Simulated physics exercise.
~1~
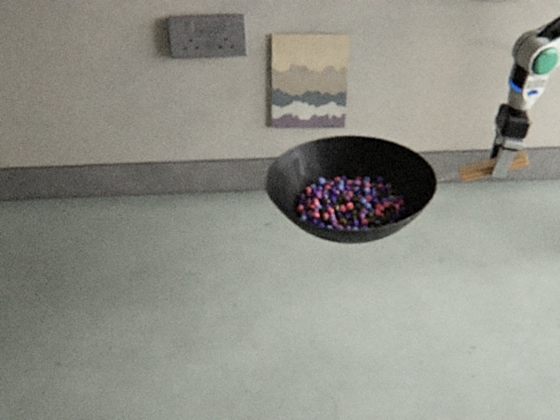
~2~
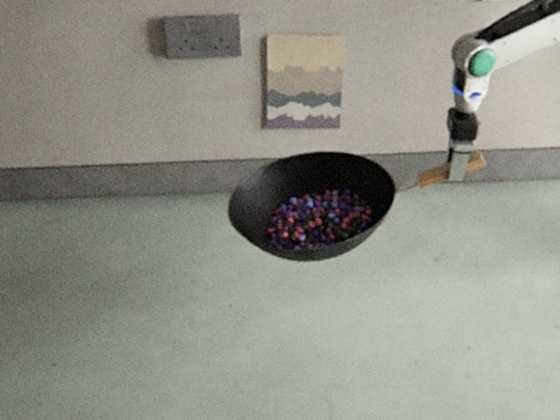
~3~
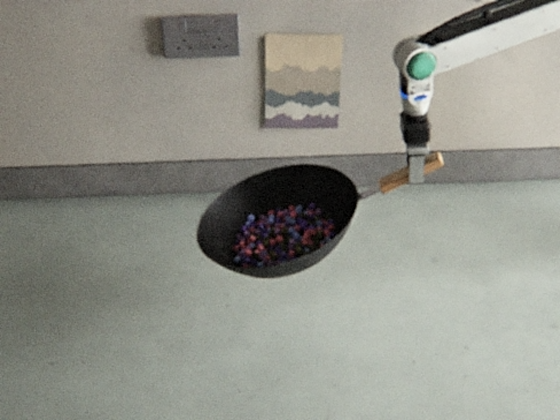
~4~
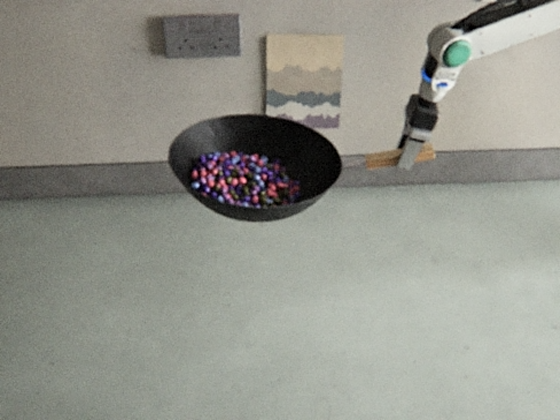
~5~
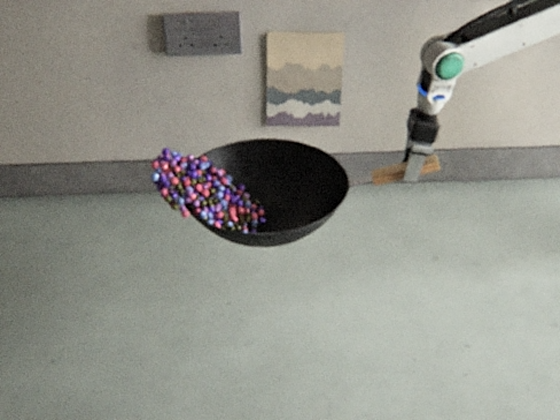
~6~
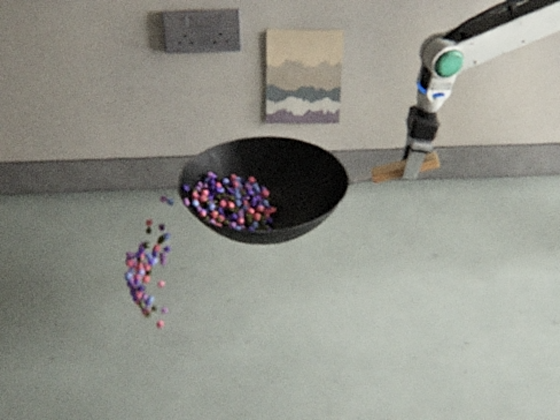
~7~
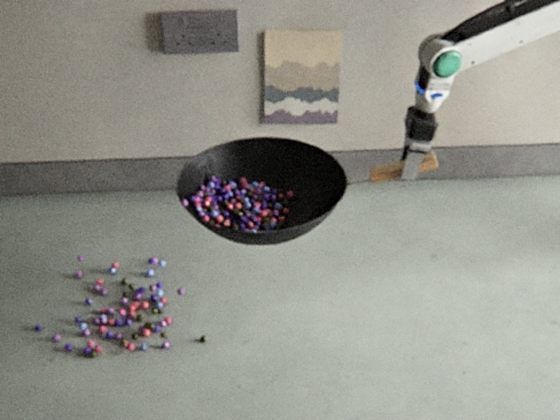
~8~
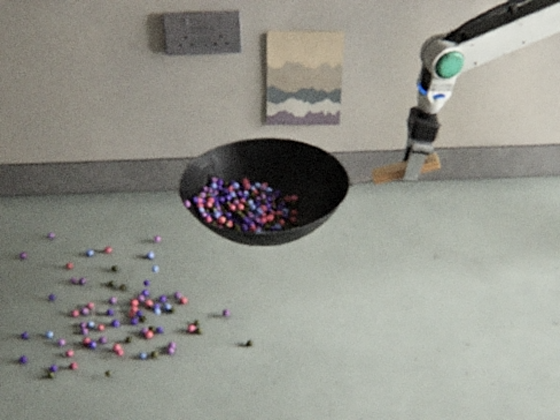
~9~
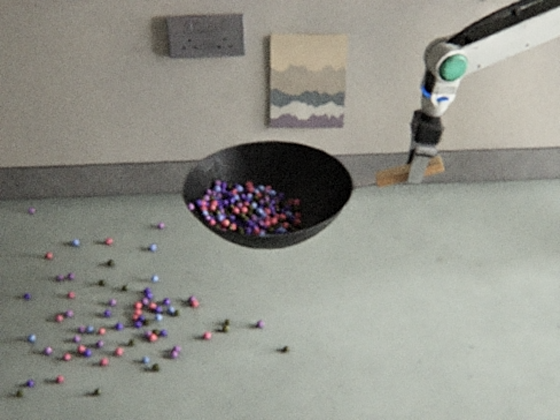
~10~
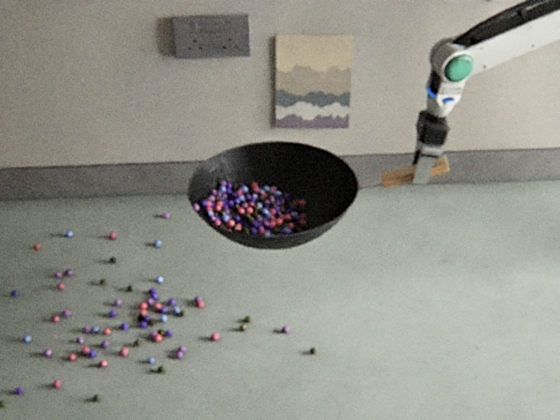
Above a pale floor, a robot arm swings a wok and many colourful balls spill out.
